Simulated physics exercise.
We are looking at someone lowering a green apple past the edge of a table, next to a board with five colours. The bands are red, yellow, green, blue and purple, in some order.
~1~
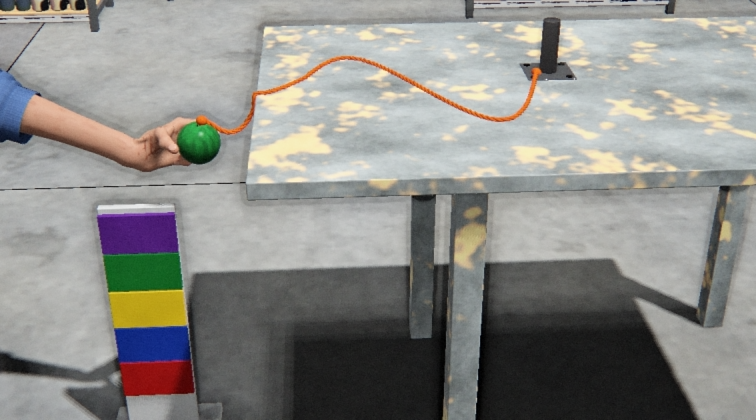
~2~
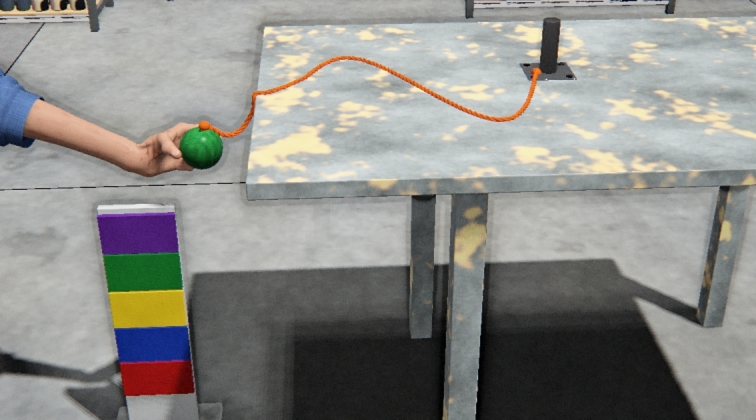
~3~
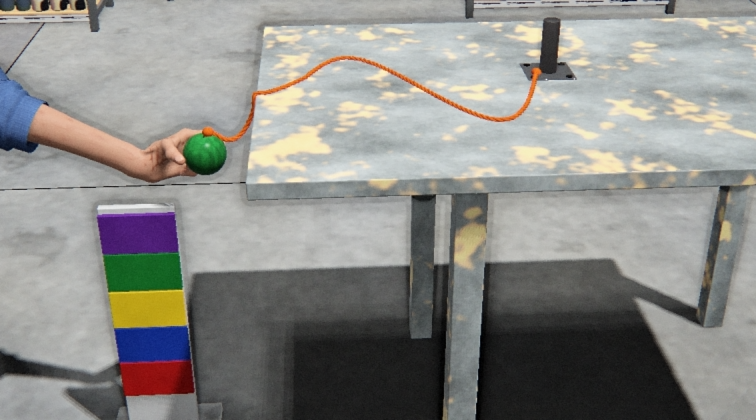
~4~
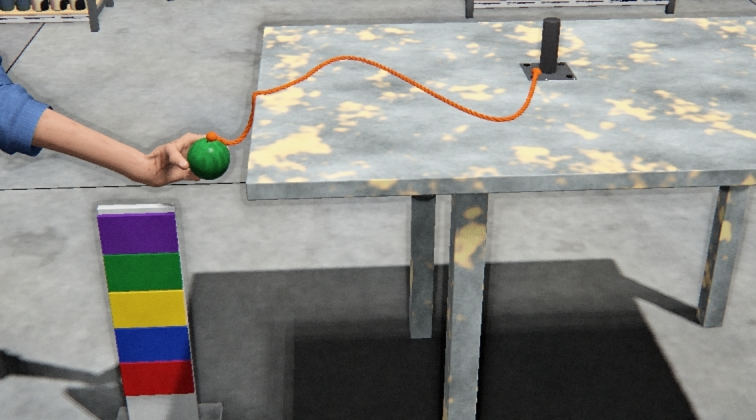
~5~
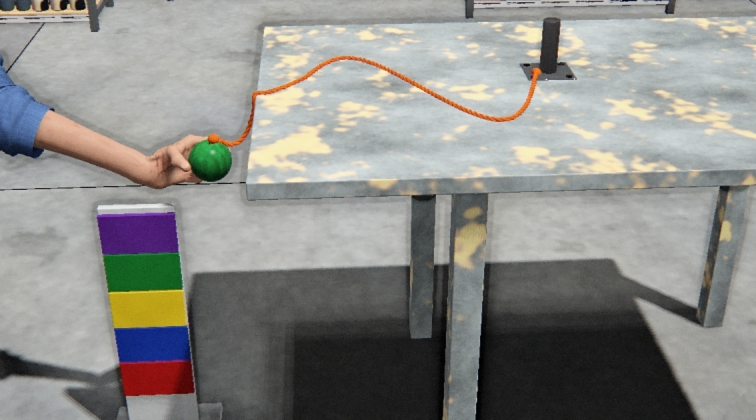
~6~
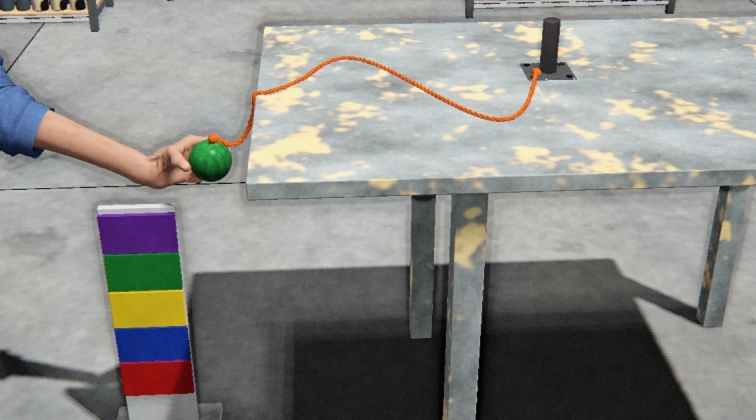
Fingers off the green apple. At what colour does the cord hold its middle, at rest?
The red one.
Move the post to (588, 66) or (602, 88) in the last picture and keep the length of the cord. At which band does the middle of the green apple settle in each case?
One after the other, blue; blue.
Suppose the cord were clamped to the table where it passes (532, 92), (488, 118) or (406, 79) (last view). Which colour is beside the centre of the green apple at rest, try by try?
Taking them in turn: Blue; yellow; green.
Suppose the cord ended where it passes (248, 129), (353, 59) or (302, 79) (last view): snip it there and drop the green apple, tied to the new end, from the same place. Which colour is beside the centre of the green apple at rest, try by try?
It would be blue; none, it hangs higher; green.
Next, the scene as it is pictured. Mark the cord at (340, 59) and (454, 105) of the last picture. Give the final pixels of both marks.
About (261, 186), and the other about (348, 91).
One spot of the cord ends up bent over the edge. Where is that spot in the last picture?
The one at (397, 75).
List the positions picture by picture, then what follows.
The first picture shows green apple (199, 143); purple (138, 235); green (143, 273); yellow (148, 310); blue (153, 346); red (157, 380).
The second picture shows green apple (202, 148); cord through (532, 90) (486, 118) (412, 83) (346, 58) (286, 86).
The third picture shows green apple (205, 154).
The fourth picture shows green apple (209, 159); cord through (532, 90) (486, 118) (412, 83) (346, 58) (286, 86).
The fifth picture shows green apple (210, 161).
The sixth picture shows green apple (210, 161); cord through (532, 90) (486, 118) (412, 83) (346, 58) (286, 86).
Soon after, apple near (269, 337); level with blue.
After that, apple near (276, 377); level with red.
In the end, apple near (280, 377); level with red. The cord holds its middle at red.
